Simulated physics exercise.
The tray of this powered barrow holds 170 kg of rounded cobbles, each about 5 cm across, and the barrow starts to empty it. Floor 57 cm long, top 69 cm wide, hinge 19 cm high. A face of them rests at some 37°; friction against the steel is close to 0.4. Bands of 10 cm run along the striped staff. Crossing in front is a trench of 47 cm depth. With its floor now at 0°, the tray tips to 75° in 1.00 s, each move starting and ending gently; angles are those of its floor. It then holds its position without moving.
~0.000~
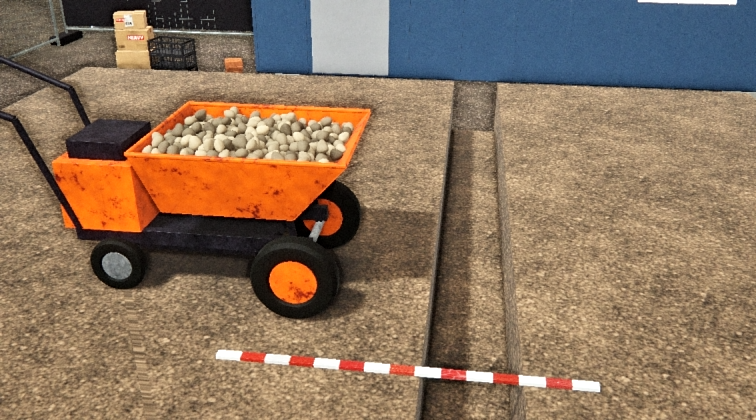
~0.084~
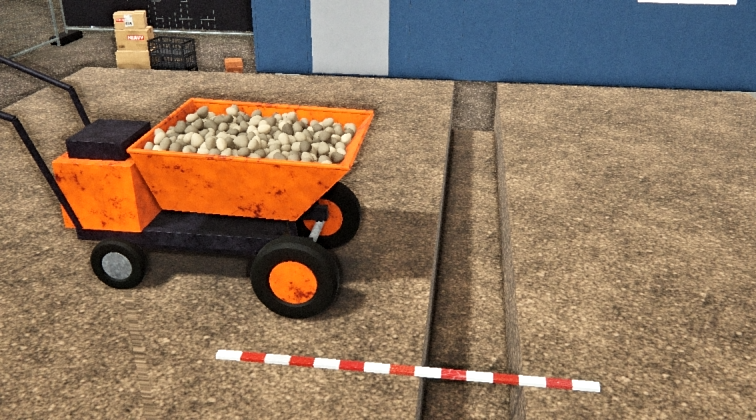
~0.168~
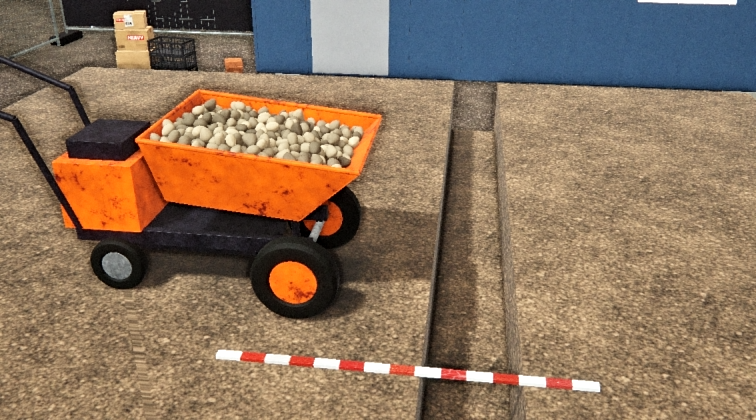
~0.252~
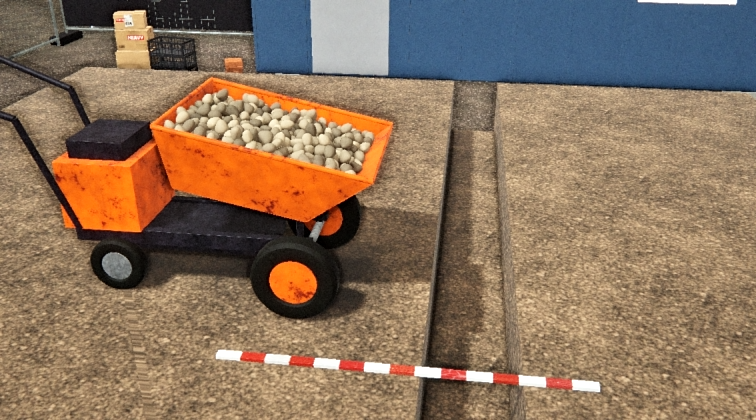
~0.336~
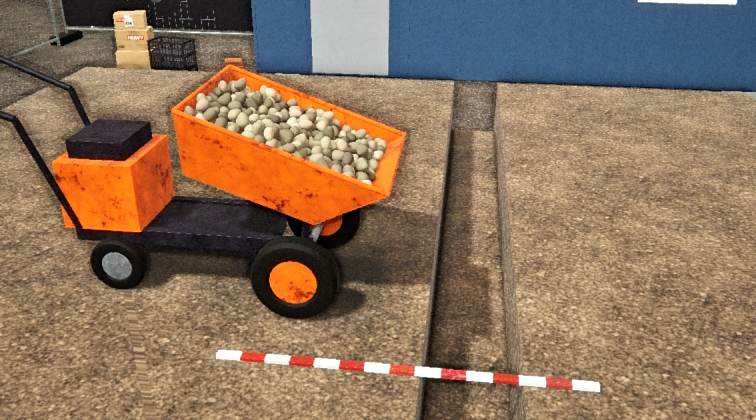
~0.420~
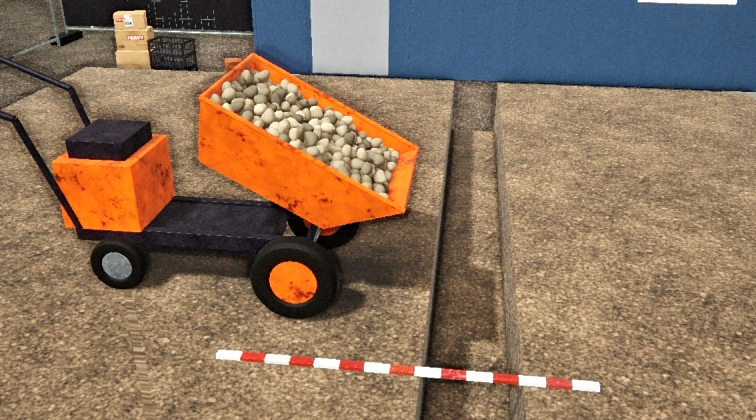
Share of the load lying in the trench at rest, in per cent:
96 per cent.
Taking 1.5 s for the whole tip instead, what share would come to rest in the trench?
It would come to roughly 100 per cent.
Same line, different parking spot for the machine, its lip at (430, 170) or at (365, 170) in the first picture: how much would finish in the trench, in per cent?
15 % and 85 %.
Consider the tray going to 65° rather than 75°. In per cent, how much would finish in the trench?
Roughly 95 percent.
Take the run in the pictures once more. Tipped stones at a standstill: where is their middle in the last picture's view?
(474, 354).
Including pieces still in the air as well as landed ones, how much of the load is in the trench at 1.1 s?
I'd put it near 55 per cent.
After 0.8 s the floor is at 63°; 99 % in the tray; the foremost stones are at (446, 252).
After 1.1 s the floor is at 75°; 43 % in the tray, 55 % in the trench, 2 % past the trench; the foremost stones are at (532, 289).
After 1.5 s the floor is at 75°; 10 % in the tray, 86 % in the trench, 4 % past the trench; the foremost stones are at (615, 288).
After 3.4 s the floor is at 75°; 0 % in the tray, 96 % in the trench, 4 % past the trench; the foremost stones are at (663, 287).
